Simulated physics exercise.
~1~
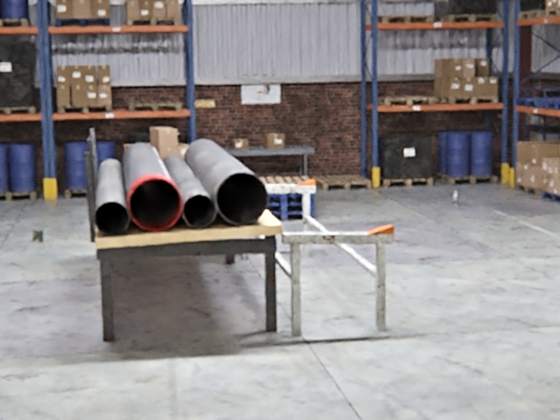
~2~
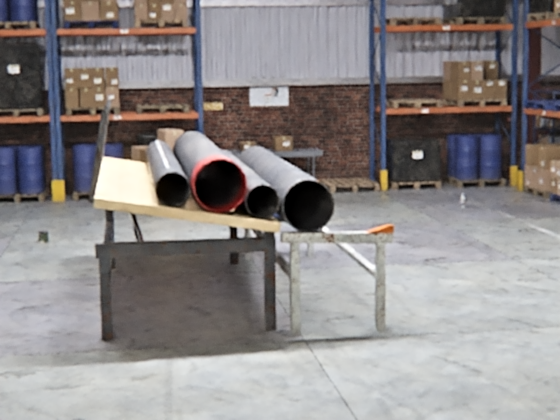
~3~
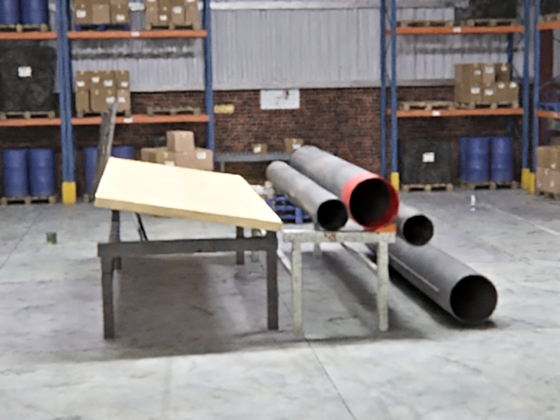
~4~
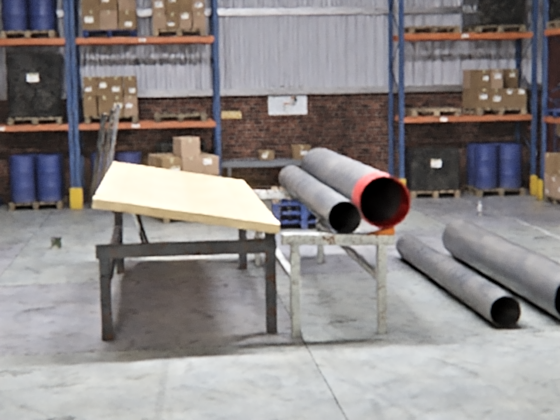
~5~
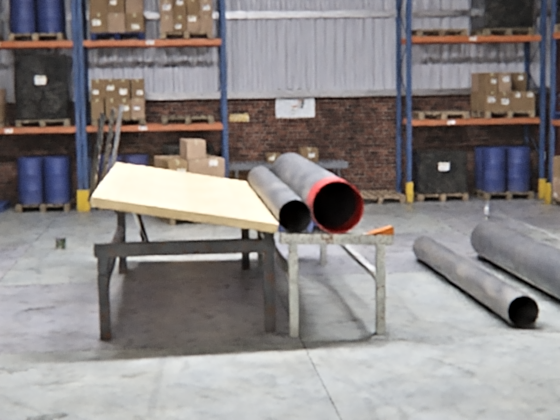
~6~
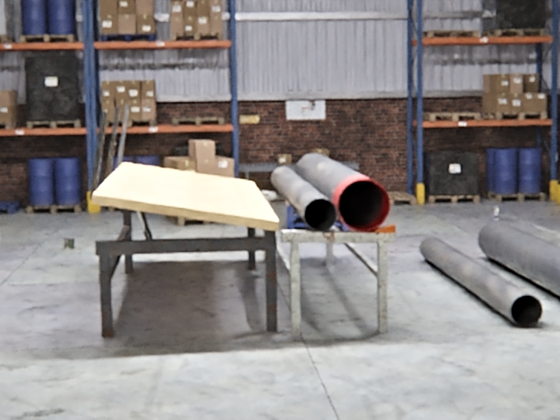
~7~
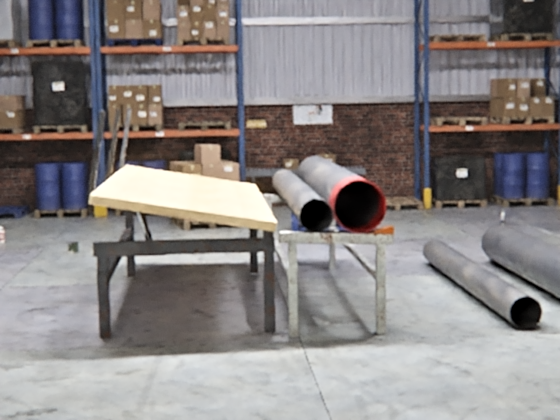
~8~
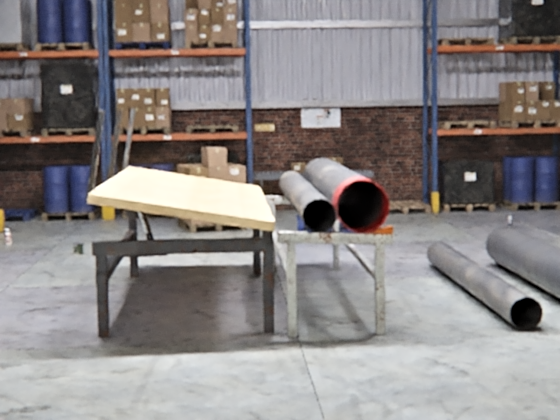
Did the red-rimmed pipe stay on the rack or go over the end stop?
The red-rimmed pipe stayed on the rack, next to one of the dark pipes.
In a warehouse, a wooden deck tilted to the right and four pipes rolled off it onto a metal rack. Two went over the far end to the floor, while the red-rimmed one and another ended up side by side on the rack.
